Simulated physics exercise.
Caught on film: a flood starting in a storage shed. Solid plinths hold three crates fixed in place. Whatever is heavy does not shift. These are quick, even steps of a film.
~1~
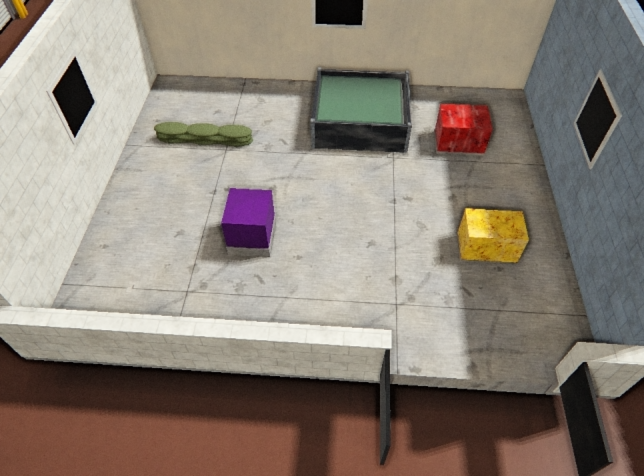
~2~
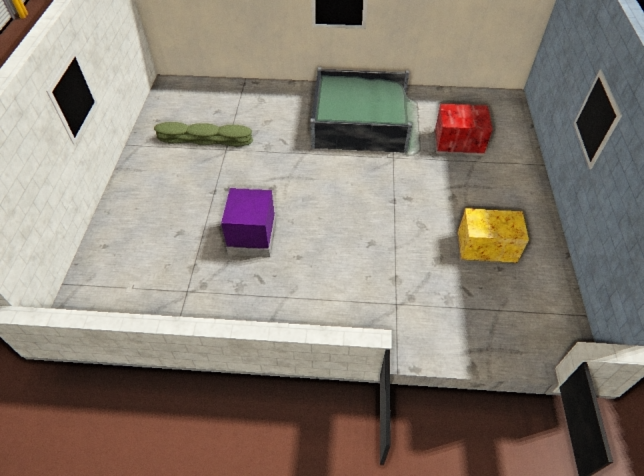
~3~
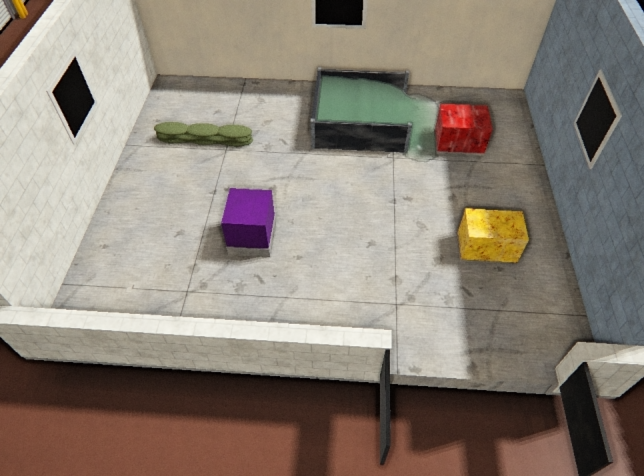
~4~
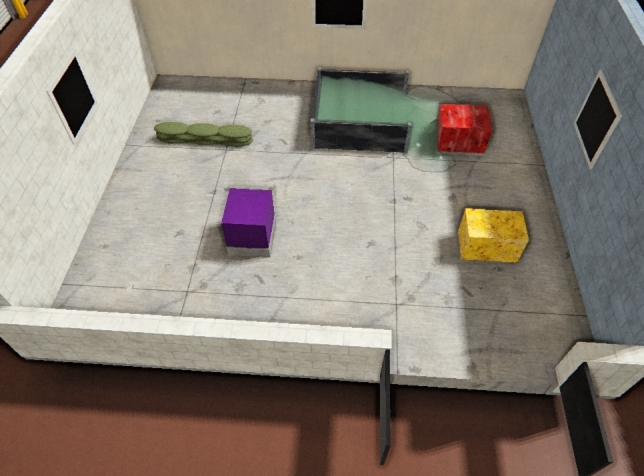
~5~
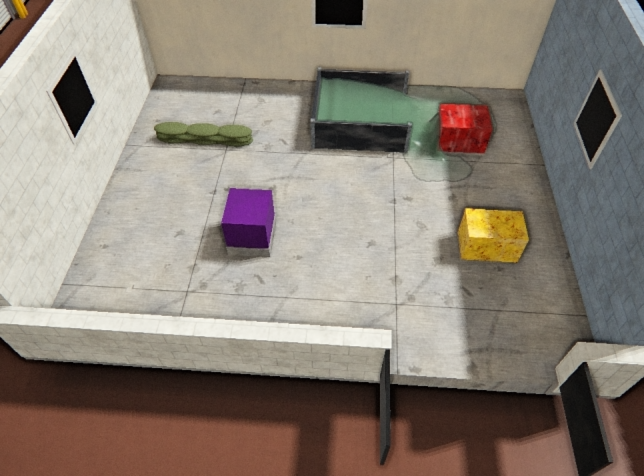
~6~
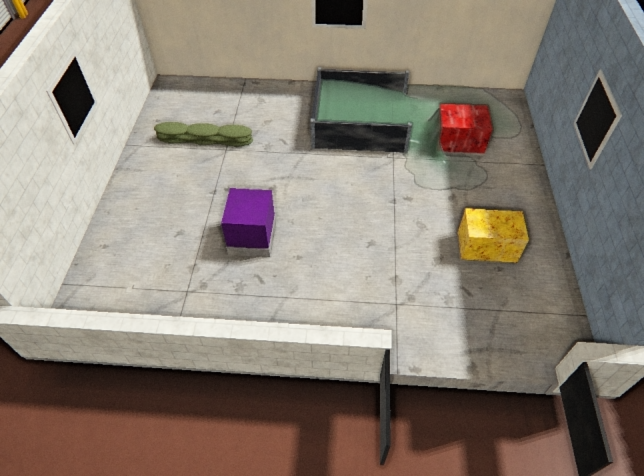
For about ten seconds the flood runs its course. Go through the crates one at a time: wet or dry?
Crate by crate: Purple crate dry, yellow crate wet, red crate wet.
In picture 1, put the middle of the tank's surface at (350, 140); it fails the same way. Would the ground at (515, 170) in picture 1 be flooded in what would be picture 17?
That spot: Swamped.
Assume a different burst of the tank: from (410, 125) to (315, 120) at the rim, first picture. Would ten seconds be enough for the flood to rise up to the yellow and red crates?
Yellow crate: Overtopped; red crate: Untouched.
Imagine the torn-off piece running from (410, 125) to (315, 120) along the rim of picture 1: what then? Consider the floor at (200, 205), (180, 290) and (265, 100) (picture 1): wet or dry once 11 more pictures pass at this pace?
First: Reached by the flood. Second: Spared by the leak. Third: Spared by the leak.
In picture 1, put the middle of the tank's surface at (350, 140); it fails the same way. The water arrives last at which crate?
My pick is the purple-painted one.
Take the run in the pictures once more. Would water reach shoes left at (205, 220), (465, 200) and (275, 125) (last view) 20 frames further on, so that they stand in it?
First spared, second inundated, third spared.
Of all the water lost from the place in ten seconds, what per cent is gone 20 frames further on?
My reading is near 5 per cent.
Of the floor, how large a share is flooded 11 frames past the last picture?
Close to 25 %.
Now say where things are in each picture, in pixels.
The open tank at (362, 100) is whole and still, in the first frame.
Water pours out at (404, 118) and has run to (411, 152), in the second frame.
Water pours out at (404, 119) and has run to (425, 158), in the third frame.
Water pours out at (404, 119) and has run to (443, 166), in the fourth frame.
Water pours out at (404, 119) and has run to a hidden place, in the fifth frame.
The front is at (514, 121), out from the gap at (404, 119), in the sixth frame.
A moment on, water covers 15 % of the floor; the purple crate not reached, the yellow crate water round its plinth, the red crate water round its plinth.
Next, water covers 25 % of the floor; the purple crate not reached, the yellow crate water round its plinth, the red crate water round its plinth.
Then, water covers 30 % of the floor; the purple crate not reached, the yellow crate water round its plinth, the red crate water round its plinth.
Later, water covers 50 % of the floor; the purple crate water round its plinth, the yellow crate water round its plinth, the red crate water round its plinth.
In the end, water covers 60 % of the floor; the purple crate stayed above the water, the yellow crate was topped, the red crate was topped.
